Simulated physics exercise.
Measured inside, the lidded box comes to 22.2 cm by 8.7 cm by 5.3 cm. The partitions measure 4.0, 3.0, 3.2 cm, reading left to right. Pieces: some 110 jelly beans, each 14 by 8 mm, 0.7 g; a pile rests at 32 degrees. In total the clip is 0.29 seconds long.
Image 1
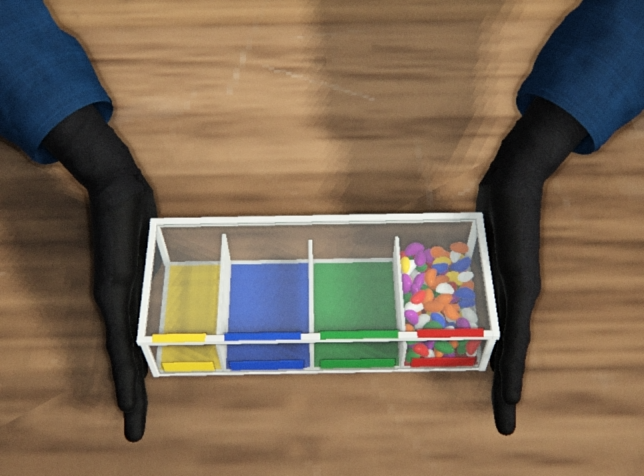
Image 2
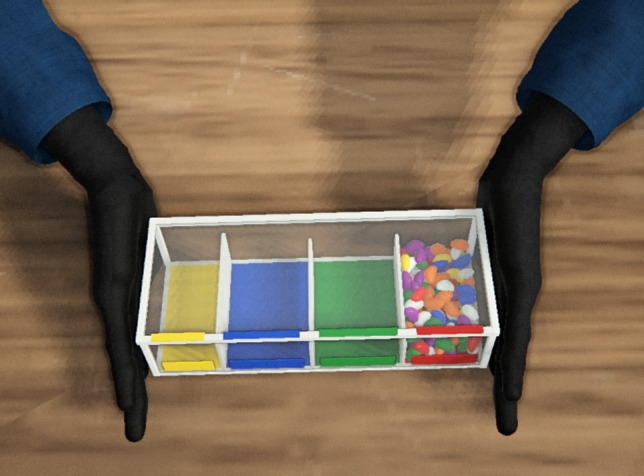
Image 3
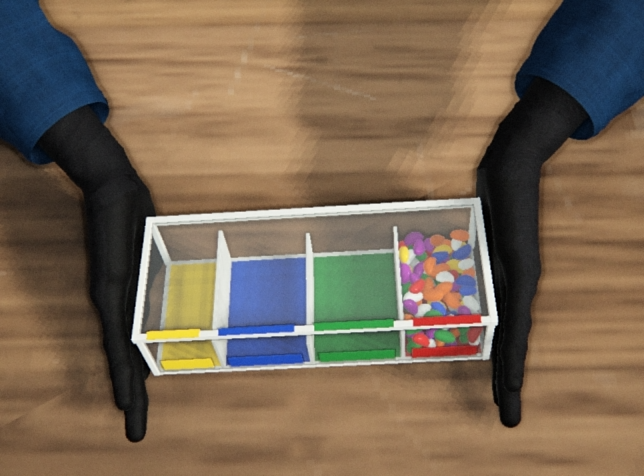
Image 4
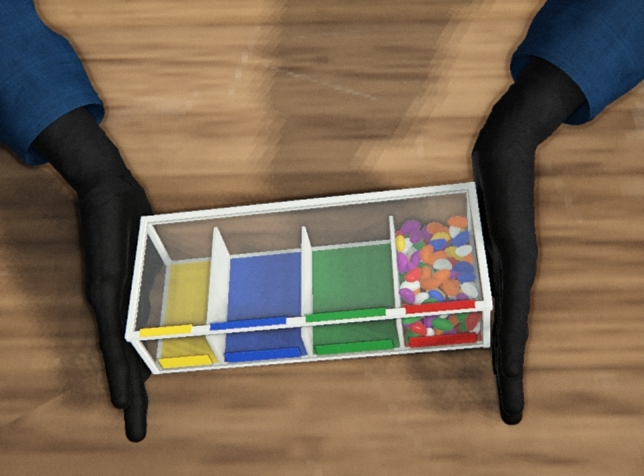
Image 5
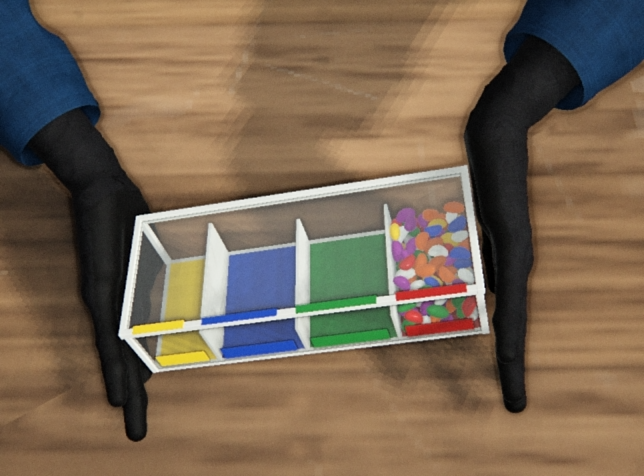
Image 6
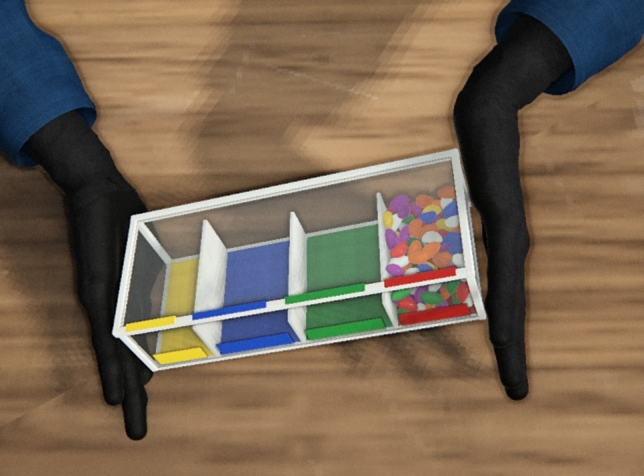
On a wooden surface, two black-gloved hands hold a clear lidded box with yellow, blue, green and red sections, colourful jelly beans piled in the red one at right. The hands then tilt the box gradually, raising its right end, while the beans stay in the red section.
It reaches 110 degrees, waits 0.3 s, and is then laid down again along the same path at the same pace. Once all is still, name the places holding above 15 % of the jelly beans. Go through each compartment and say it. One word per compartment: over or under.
Red under, blue over, green under, yellow over.
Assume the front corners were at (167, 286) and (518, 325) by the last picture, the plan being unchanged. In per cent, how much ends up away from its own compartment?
About 0 %.
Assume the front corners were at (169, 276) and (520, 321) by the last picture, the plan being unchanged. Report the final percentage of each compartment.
Red 100; blue 0; green 0; yellow 0.
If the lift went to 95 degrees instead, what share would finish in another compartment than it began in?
80 %.
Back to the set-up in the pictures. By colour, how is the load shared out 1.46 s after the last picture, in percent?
Red 15 %, blue 30 %, green 15 %, yellow 40 %.
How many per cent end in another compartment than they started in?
I'd say close to 95 percent.
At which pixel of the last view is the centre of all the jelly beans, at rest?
Approximately (212, 290) in the last picture.
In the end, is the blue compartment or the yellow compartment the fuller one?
That would be the yellow compartment.
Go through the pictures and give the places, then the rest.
The first frame shows box tilt 0 degrees, front corners at (144, 338) and (492, 332); red 100 %.
The second frame shows box tilt 1 degrees, front corners at (143, 338) and (492, 328).
The third frame shows box tilt 4 degrees, front corners at (139, 336) and (490, 318), lowest corner left back.
The fourth frame shows box tilt 8 degrees, front corners at (133, 334) and (485, 303), lowest corner left back.
The fifth frame shows box tilt 13 degrees, front corners at (127, 331) and (477, 286), lowest corner left back.
The sixth frame shows box tilt 17 degrees, front corners at (121, 329) and (466, 270), lowest corner left back; red 100 %.
Then, 1.46 s after the last picture, tilt 110 degrees; red 15 %, blue 30 %, green 15 %, yellow 40 %.
Then, 2.43 s after the last picture, tilt 55 degrees; red 5 %, blue 30 %, yellow 60 %.
Then, 3.38 s after the last picture, tilt 0 degrees; red 5 %, blue 30 %, green 5 %, yellow 60 %.
In the end, red 5 %, blue 30 %, green 5 %, yellow 60 %.
